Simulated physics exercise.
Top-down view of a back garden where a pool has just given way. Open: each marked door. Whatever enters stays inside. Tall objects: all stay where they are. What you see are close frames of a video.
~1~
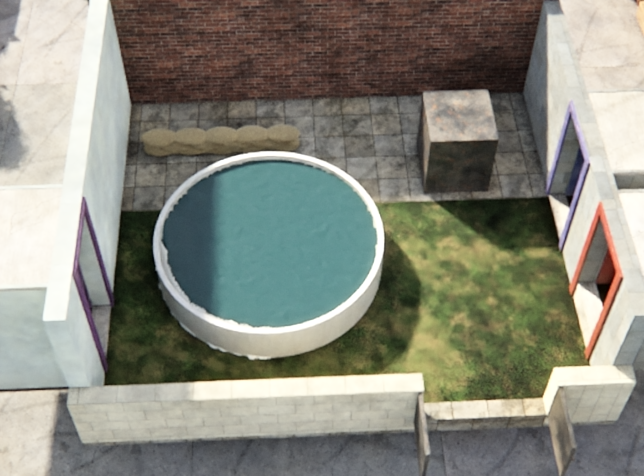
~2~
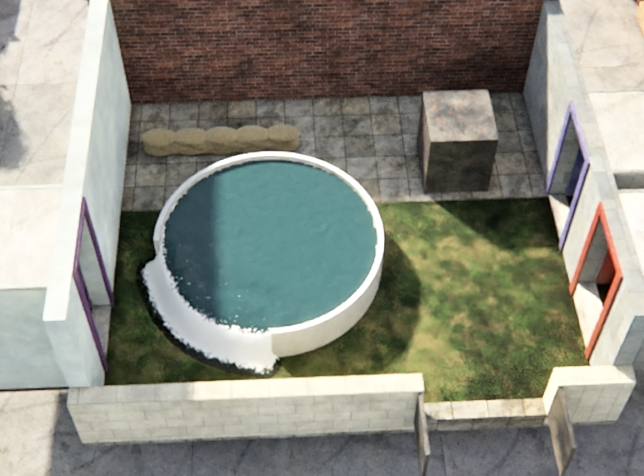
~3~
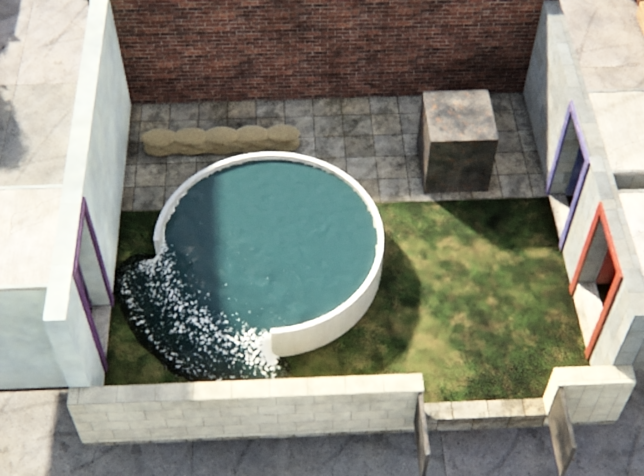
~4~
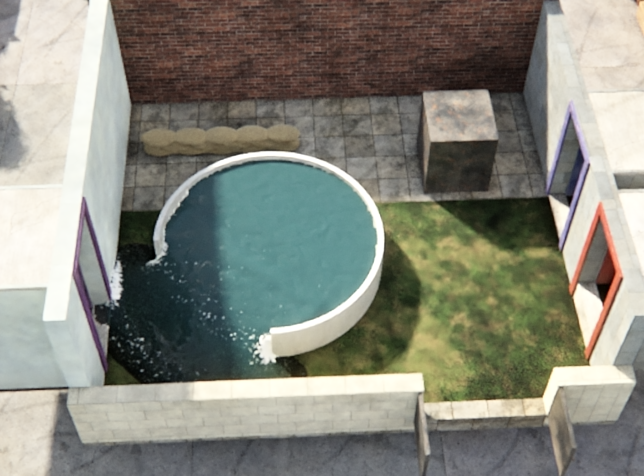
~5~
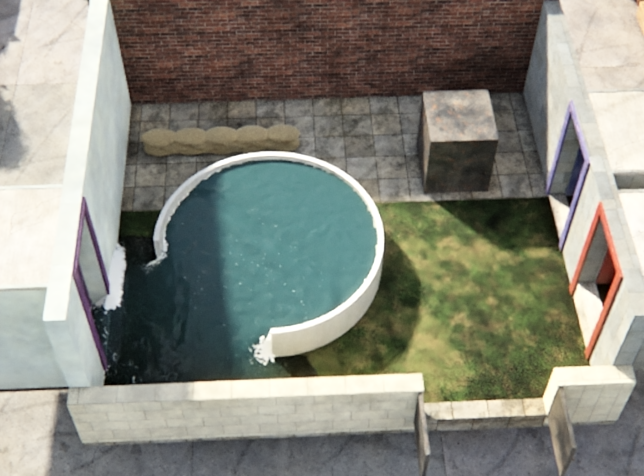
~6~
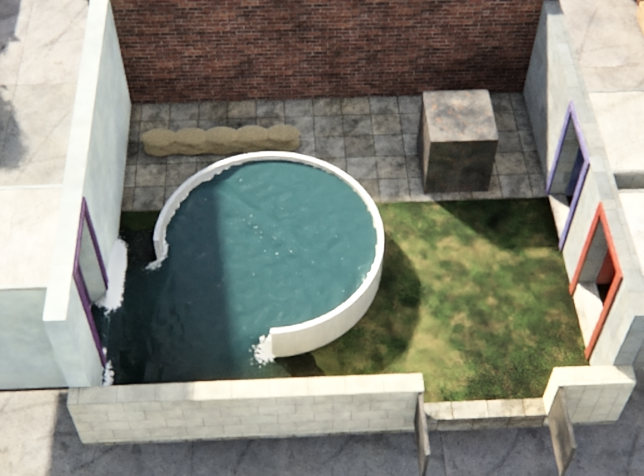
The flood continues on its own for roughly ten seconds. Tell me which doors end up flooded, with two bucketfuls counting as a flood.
Most likely the blue door will not exceed two buckets; most likely the red door will not exceed two buckets; most likely the purple door will exceed two buckets.
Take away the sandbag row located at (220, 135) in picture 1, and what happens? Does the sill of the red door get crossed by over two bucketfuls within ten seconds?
As for the red one, it does not reach it.
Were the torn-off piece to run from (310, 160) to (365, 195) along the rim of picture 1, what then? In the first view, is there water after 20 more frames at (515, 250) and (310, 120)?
Respectively: Drenched and drenched.
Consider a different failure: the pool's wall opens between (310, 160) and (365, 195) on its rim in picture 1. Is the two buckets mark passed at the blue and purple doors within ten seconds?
Briefly, the blue door tops the limit while the purple door falls short.
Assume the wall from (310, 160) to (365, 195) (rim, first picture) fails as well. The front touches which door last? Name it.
That would be the one in purple.
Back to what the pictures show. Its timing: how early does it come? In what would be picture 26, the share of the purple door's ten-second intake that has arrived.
I'd put it at 65 percent.
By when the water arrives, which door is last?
Answer: The one in blue.
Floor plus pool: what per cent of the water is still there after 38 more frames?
78 %.
A moment on, water covers 20 % of the floor; the blue door not reached, the red door not reached, the purple door far over two buckets in.
Next, water covers 30 % of the floor; the blue door not reached, the red door not reached, the purple door far over two buckets in.
Then, water covers 40 % of the floor; the blue door not reached, the red door not reached, the purple door far over two buckets in.
Later, water covers 80 % of the floor; the blue door not reached, the red door wet at the sill, nothing in, the purple door far over two buckets in.
In the end, water covers 95 % of the floor; the blue door wet at the sill, nothing in, the red door wet at the sill, nothing in, the purple door far over two buckets in.
